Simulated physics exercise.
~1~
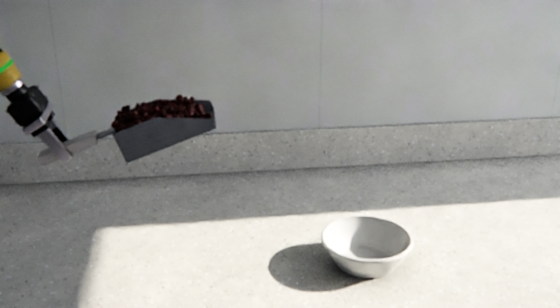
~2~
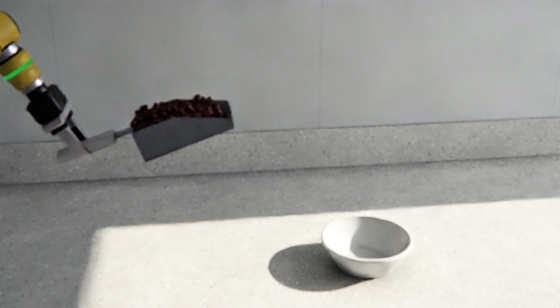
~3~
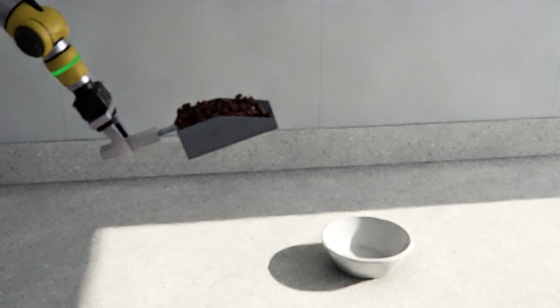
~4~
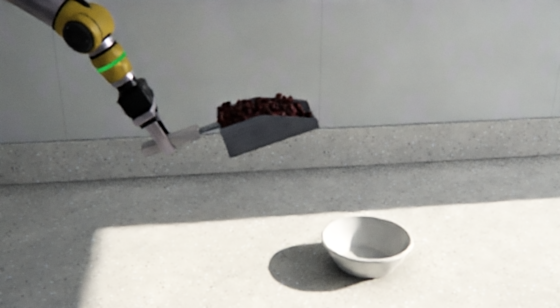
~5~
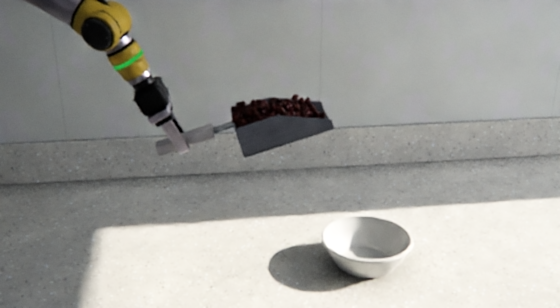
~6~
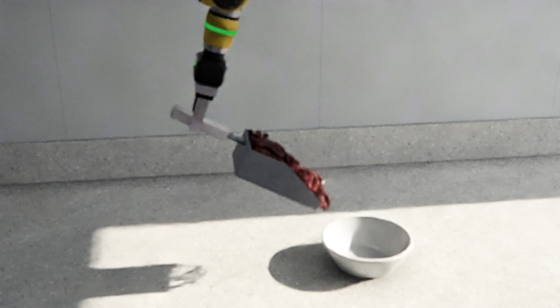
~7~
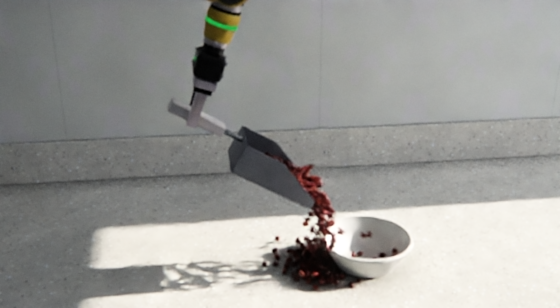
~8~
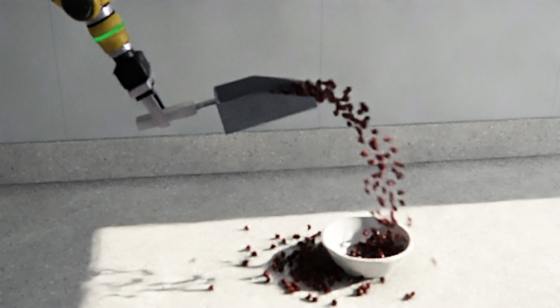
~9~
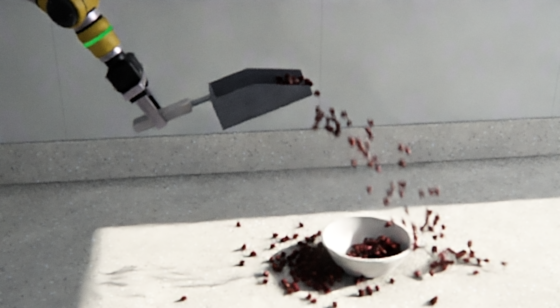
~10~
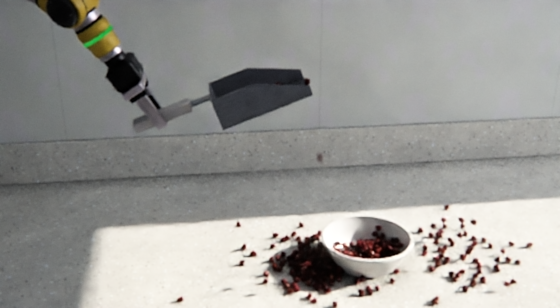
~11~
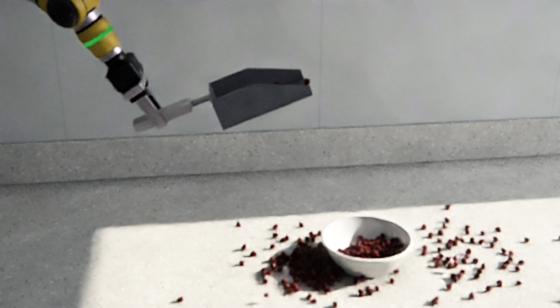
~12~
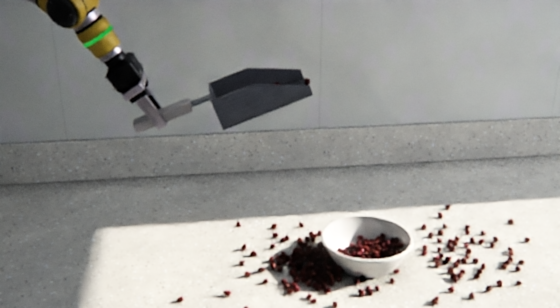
A yellow and black robot arm reaches in from the upper left, holding a dark grey scoop heaped with dark red beans, seen from a fixed viewpoint before a grey wall. A white bowl sits on a pale, partly sunlit surface at right of centre. The arm carries the scoop right, then tips it steeply forward, spilling beans onto the near left side of the bowl and into it. The scoop swings up and tilts back, flinging a stream over and beyond the bowl. It stops raised, with some beans in the bowl, a pile beside it and many scattered around.
